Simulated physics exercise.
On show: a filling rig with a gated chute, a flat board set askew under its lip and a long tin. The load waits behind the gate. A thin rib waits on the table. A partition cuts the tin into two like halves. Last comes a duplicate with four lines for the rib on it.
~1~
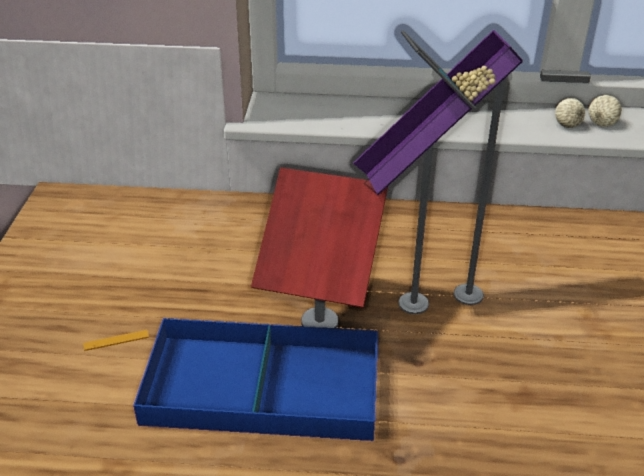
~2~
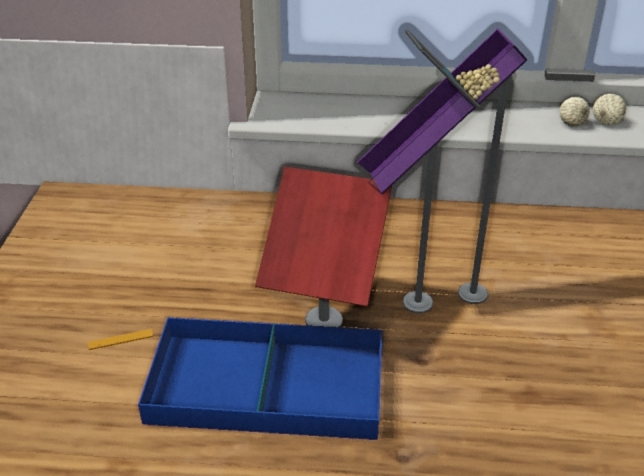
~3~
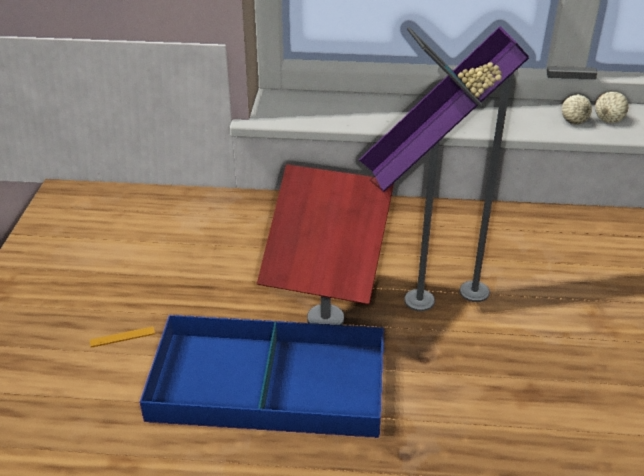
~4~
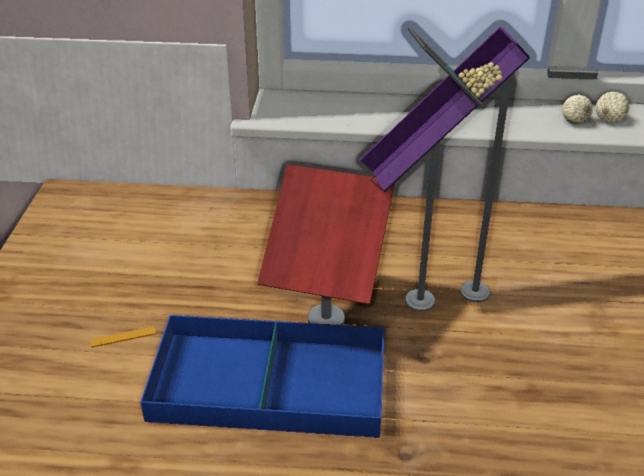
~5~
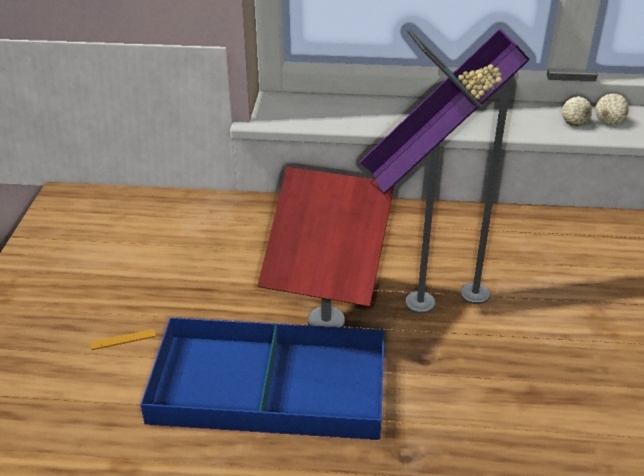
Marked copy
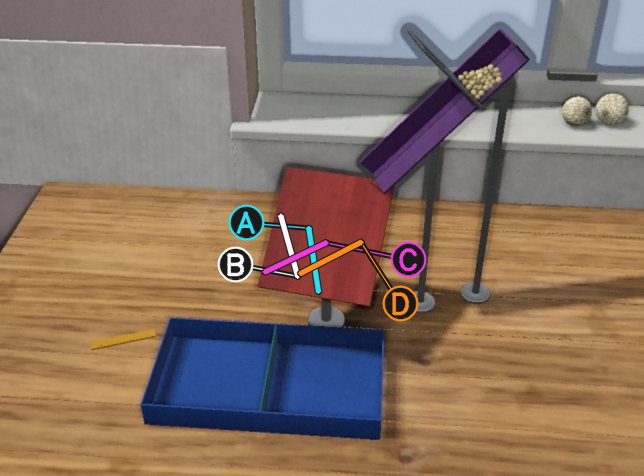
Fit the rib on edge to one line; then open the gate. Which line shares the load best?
Use line C.
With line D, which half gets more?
More lands on the left.
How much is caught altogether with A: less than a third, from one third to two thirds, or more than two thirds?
More than two thirds.
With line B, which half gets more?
The right half.
On the marked copy, line A from (308, 228) to (318, 291); line B from (280, 216) to (297, 276); line C from (325, 242) to (265, 271); line D from (361, 242) to (300, 273).
For line A, of what is caught, a small part in the left half, nearly all in the right.
For line B, of what is caught, a small part in the left half, nearly all in the right.
For line C, of what is caught, about two thirds in the left half, about a third in the right.
For line D, of what is caught, all in the left half, none in the right.
